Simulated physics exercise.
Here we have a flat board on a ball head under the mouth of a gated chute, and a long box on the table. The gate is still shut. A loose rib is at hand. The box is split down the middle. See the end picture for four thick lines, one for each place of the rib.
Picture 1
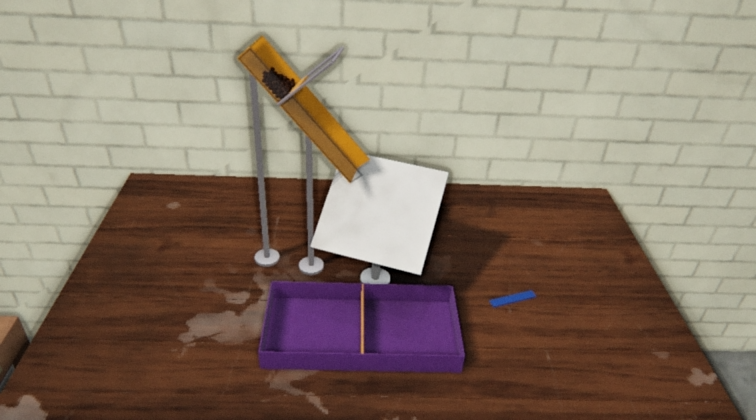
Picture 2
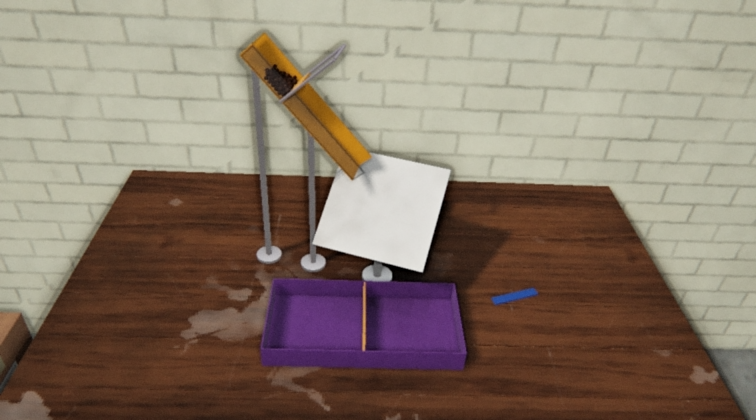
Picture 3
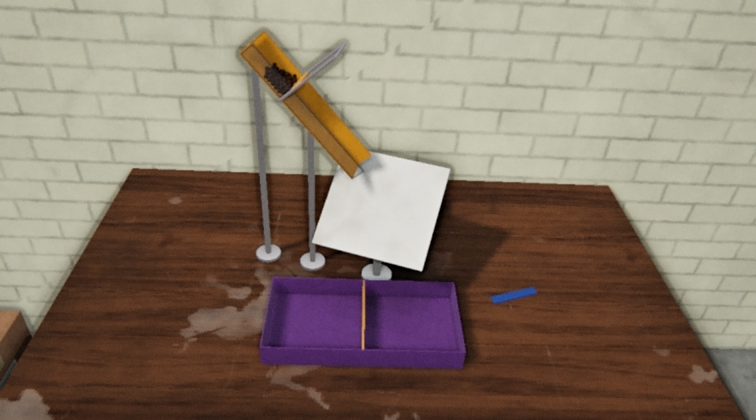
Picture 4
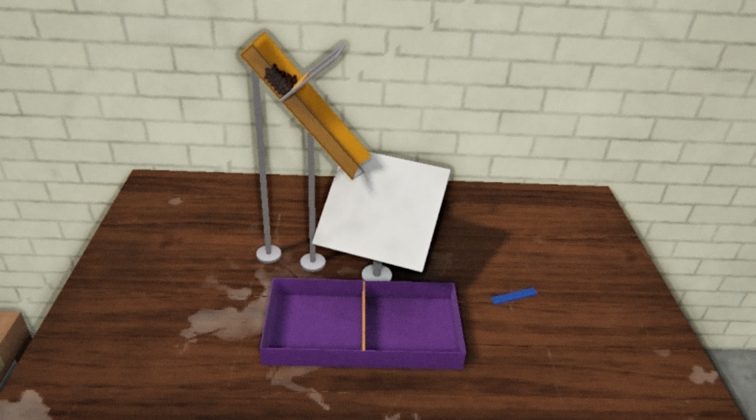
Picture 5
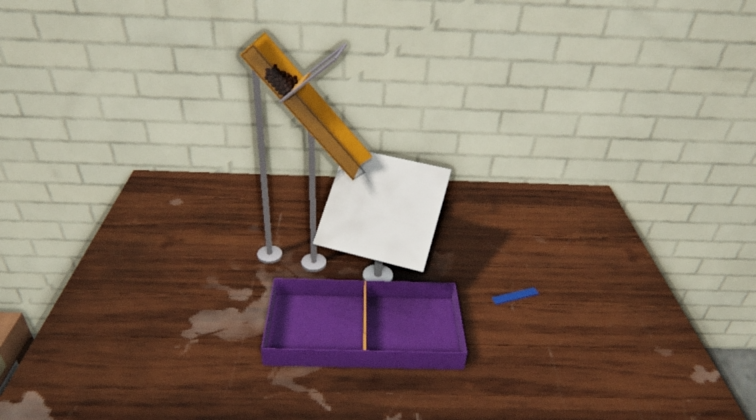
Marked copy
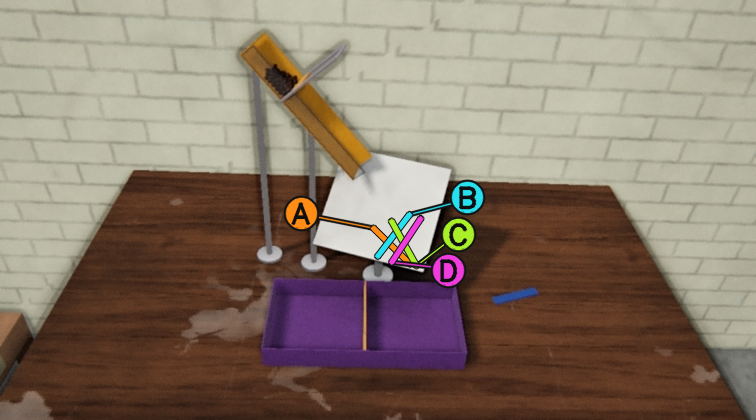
A purple divided box sits below a white board and orange chute, all staying still.
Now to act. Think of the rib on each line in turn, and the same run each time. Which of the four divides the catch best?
Use line D.
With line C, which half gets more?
Right.
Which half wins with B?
Left.
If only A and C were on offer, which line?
C it is.
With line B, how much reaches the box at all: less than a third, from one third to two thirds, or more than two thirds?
It is more than two thirds.
On the marked copy, line A from (373, 228) to (410, 264); line B from (409, 214) to (377, 256); line C from (391, 221) to (416, 265); line D from (420, 218) to (391, 262).
With A, of what is caught, a small part in the left half, nearly all in the right.
With B, of what is caught, most in the left half, a small part in the right.
With C, of what is caught, about a quarter in the left half, most in the right.
With D, of what is caught, about two thirds in the left half, about a third in the right.
